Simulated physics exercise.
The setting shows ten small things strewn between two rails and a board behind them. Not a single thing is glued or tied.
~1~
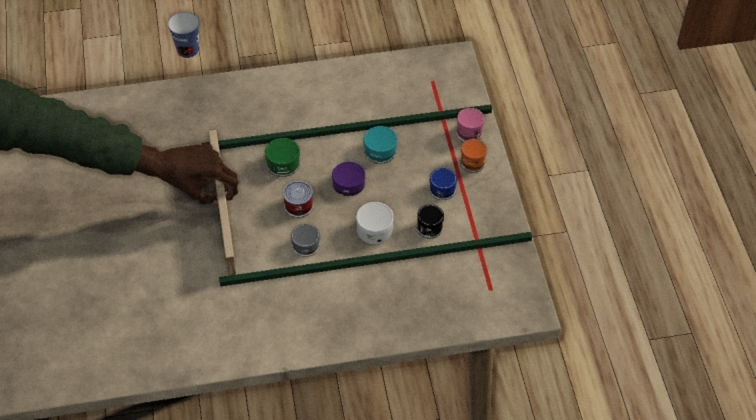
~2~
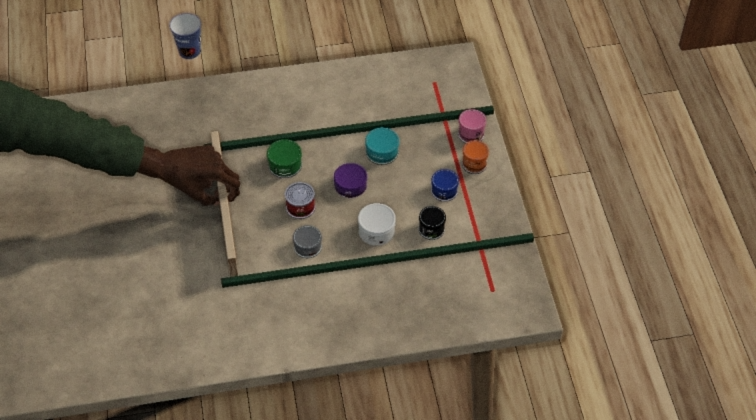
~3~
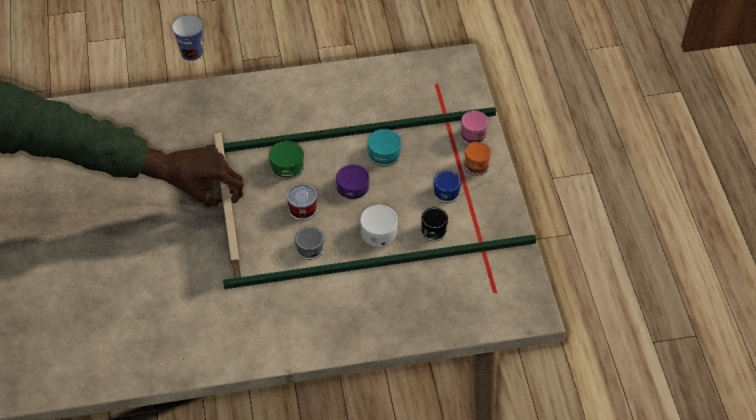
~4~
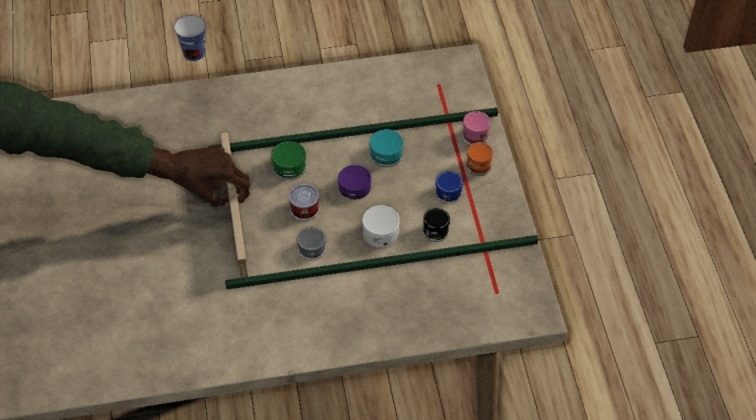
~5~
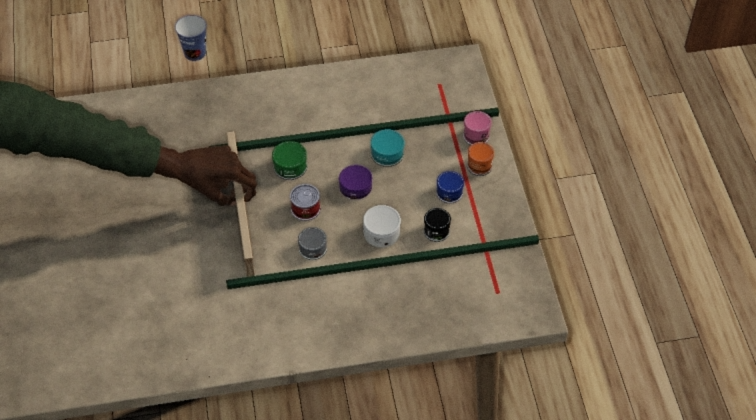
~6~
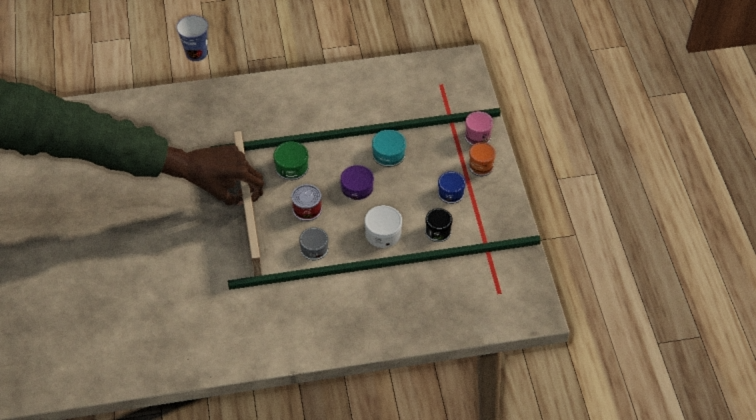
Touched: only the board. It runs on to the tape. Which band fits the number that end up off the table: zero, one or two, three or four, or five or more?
Turns out the ones that don't stay up top number one or two.
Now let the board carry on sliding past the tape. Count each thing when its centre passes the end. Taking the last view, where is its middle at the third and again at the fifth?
The middle is at about (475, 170), later at about (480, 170).
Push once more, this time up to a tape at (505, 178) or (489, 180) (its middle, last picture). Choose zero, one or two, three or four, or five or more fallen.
Falls: Five or over; five or more.
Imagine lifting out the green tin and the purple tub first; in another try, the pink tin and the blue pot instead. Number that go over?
Try one: 0; try two: 0.
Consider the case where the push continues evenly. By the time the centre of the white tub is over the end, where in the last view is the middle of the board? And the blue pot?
Points: About (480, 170) and about (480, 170).
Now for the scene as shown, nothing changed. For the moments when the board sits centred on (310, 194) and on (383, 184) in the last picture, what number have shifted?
That gives 3 for the first and 7 for the second.
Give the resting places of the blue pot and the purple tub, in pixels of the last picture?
In the last picture the blue pot sits around (507, 171) and the purple tub around (480, 161).
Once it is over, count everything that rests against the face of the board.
4 touch it.
A little later, none off yet; pink tin at rest near (479, 129); orange pot at rest near (482, 159); blue pot at rest near (452, 188).
Next, none off yet; pink tin shifted about its own width near (496, 126); orange pot at rest near (483, 159); blue pot shifted about its own width near (468, 177).
When it is over, the number that fall off is one or two; down, pink tin.
